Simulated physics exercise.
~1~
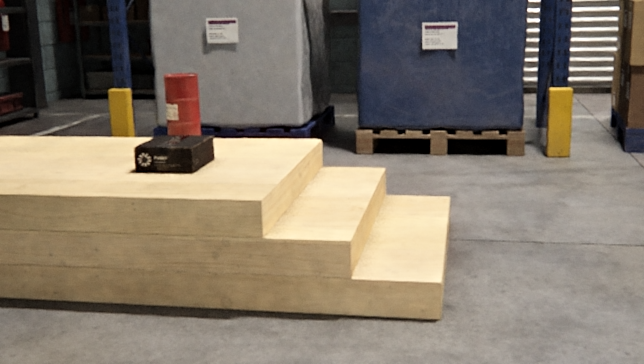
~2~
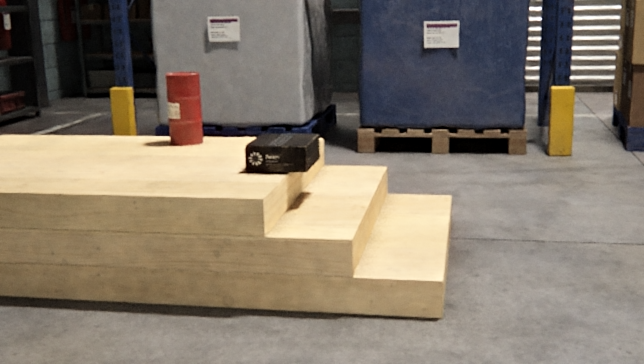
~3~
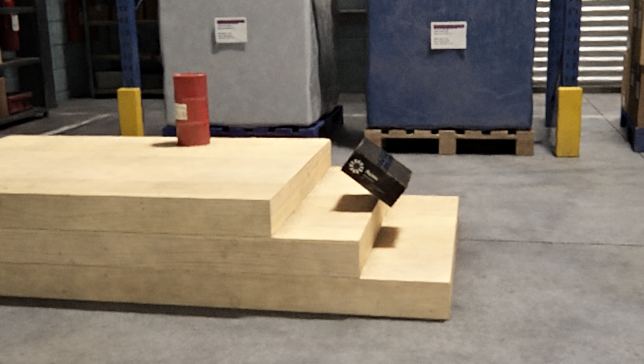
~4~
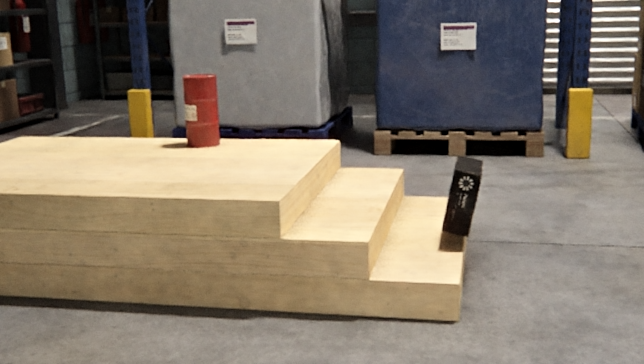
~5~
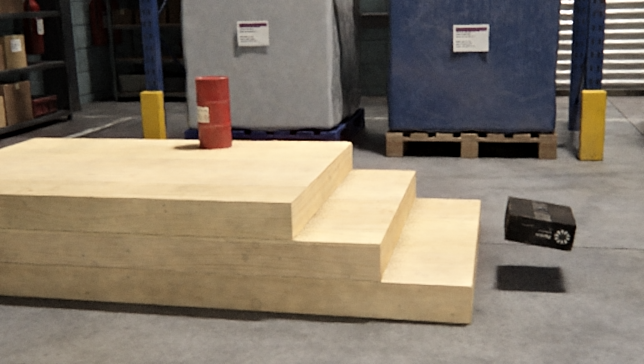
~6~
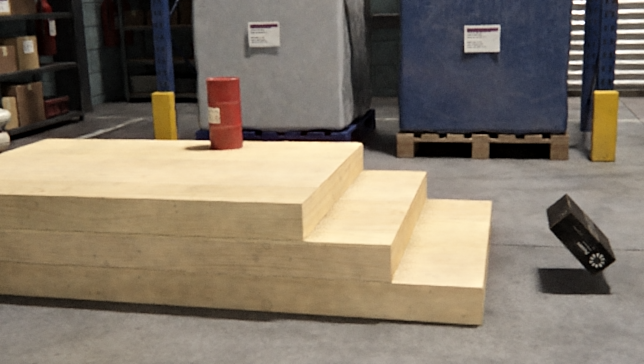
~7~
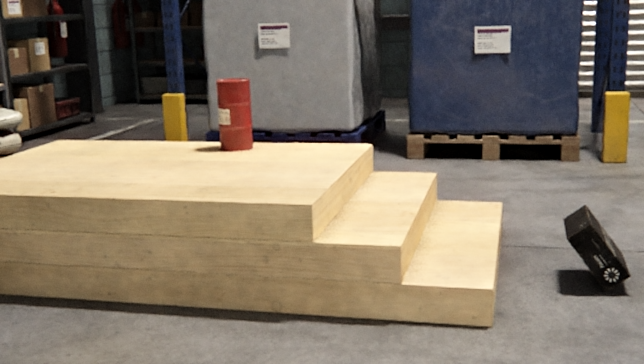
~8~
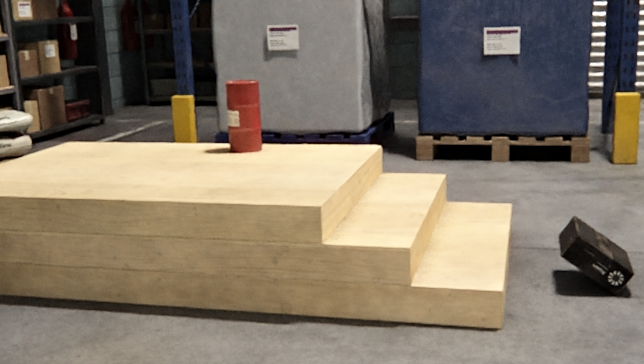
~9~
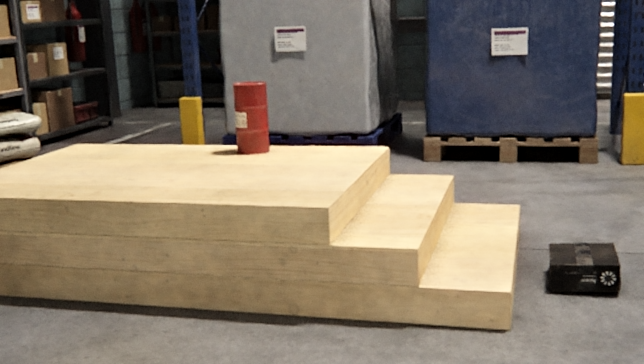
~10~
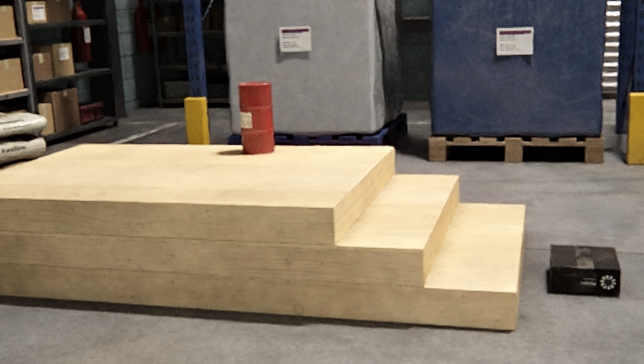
A black box slides right across a low wooden platform, past a red canister that stays put, then tips over the edge, tumbles down past the steps and turns through the air before settling flat on the concrete floor to the right.
